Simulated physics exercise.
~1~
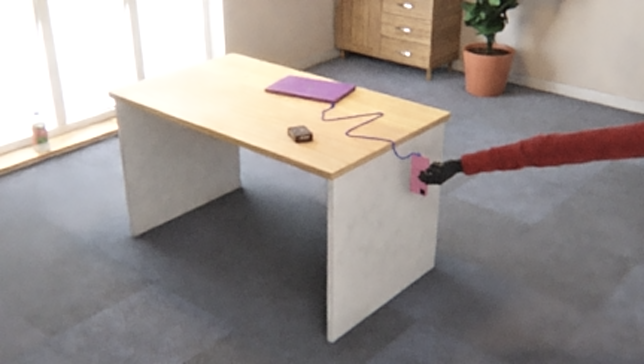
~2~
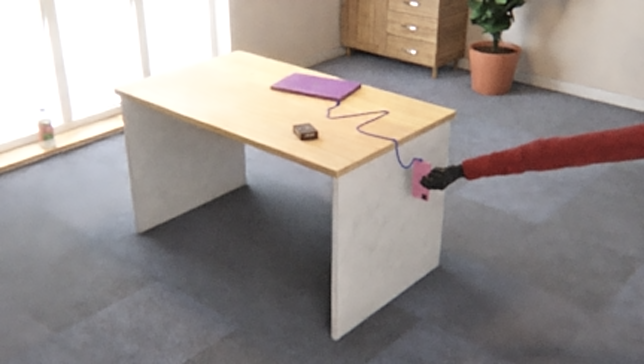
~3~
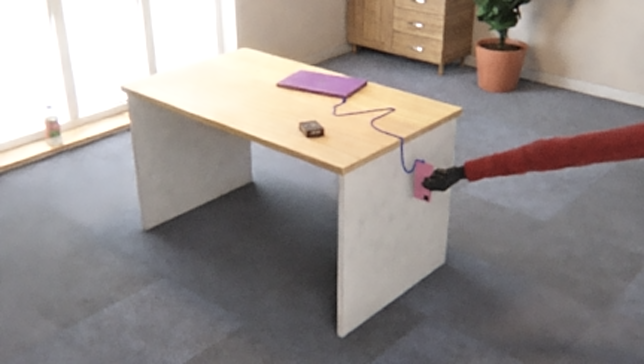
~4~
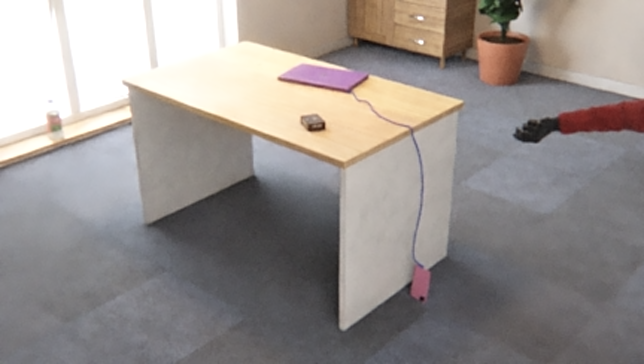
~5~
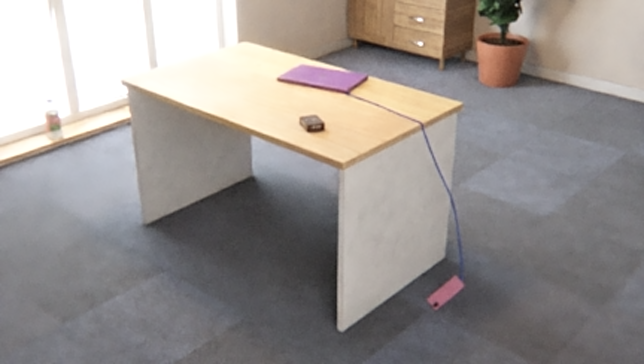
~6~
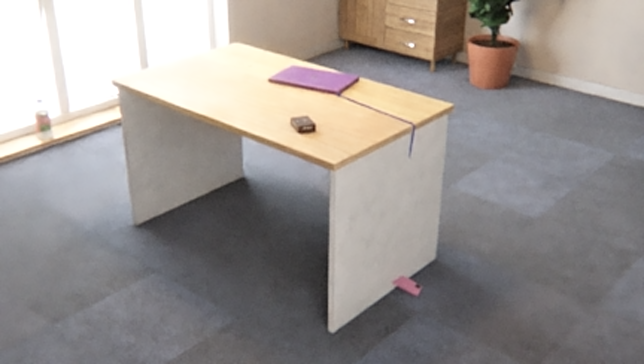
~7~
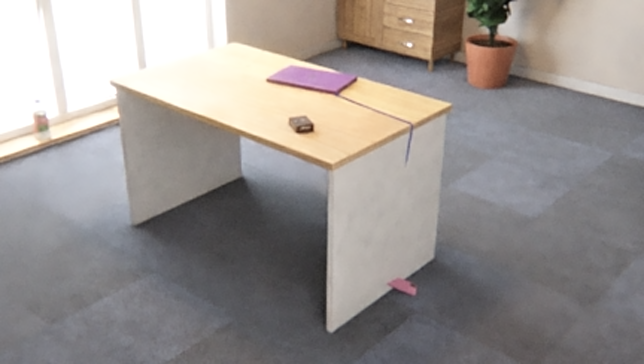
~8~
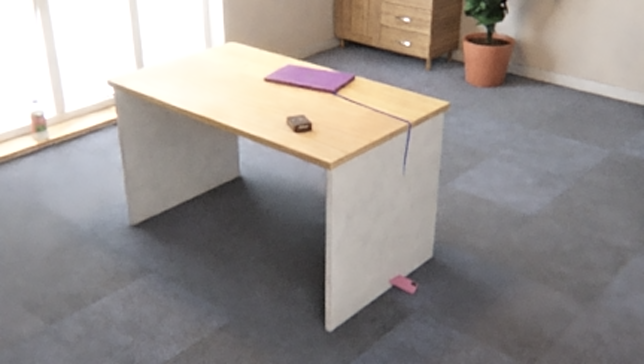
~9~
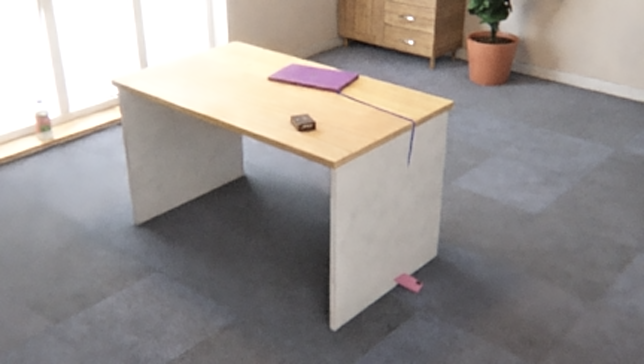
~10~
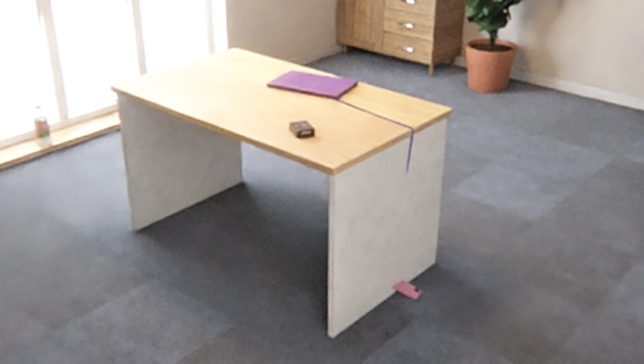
A pink phone trailing a cord drops from a gloved hand beside the desk onto the floor.
